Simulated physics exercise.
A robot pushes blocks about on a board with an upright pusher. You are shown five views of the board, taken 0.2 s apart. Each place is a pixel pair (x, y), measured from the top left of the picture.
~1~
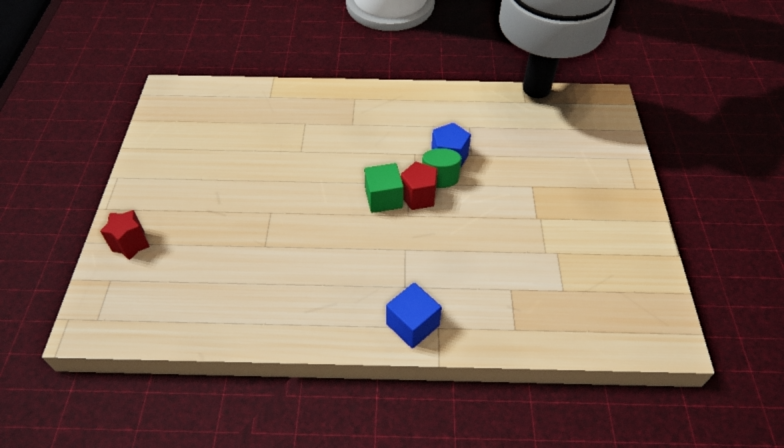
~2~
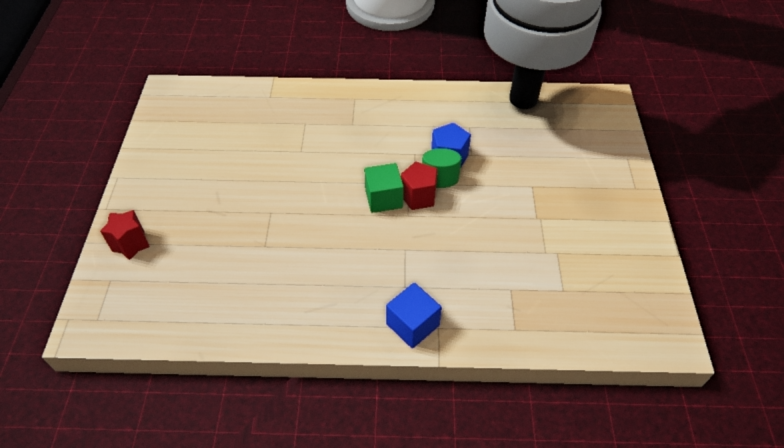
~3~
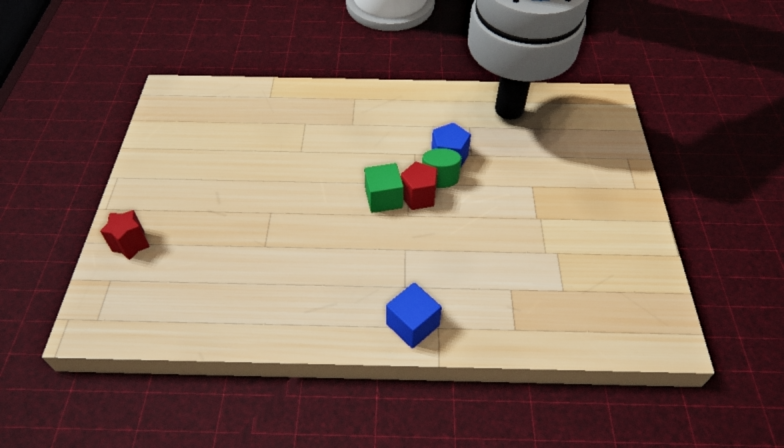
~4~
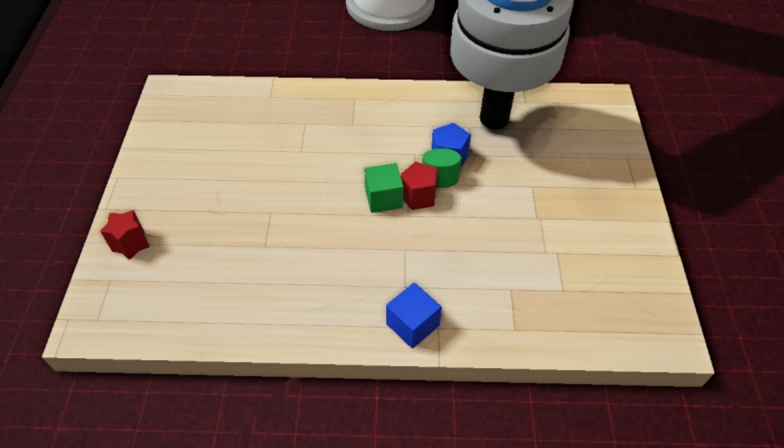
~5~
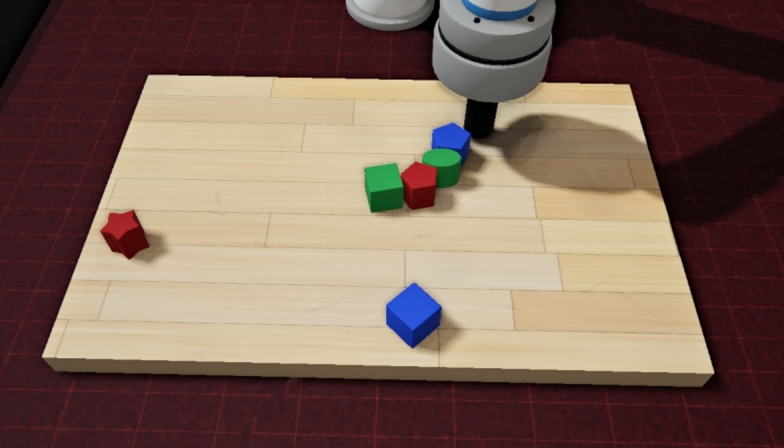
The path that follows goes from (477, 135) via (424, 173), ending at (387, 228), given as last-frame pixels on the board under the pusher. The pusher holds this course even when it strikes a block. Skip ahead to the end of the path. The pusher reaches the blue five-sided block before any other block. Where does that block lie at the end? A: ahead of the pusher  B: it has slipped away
The one that fits is A, ahead of the pusher.
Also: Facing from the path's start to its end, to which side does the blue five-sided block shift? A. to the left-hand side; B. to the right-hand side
That would be A.
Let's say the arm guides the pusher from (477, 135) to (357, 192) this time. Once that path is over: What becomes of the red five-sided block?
By the end it has moved.
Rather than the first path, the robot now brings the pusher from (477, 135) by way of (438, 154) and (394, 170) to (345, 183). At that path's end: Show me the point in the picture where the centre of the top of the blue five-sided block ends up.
It should be at about (414, 170).
The first path, step by step. One third of the way, pusher at (442, 155); green four-sided block at (381, 178); red five-sided block at (416, 191), turned 40° clockwise; green oval at (448, 179); blue five-sided block at (428, 159), turned 25° anticlockwise.
Two thirds of the way, pusher at (408, 184); green four-sided block at (358, 188), turned 20° clockwise; red five-sided block at (412, 217), turned 25° clockwise; green oval at (450, 184), turned 15° anticlockwise; blue five-sided block at (396, 192), turned 30° anticlockwise.
At the end, pusher at (387, 223); green four-sided block at (357, 189), turned 25° clockwise; red five-sided block at (418, 245); green oval at (450, 184), turned 15° anticlockwise; blue five-sided block at (377, 235), turned 45° anticlockwise.
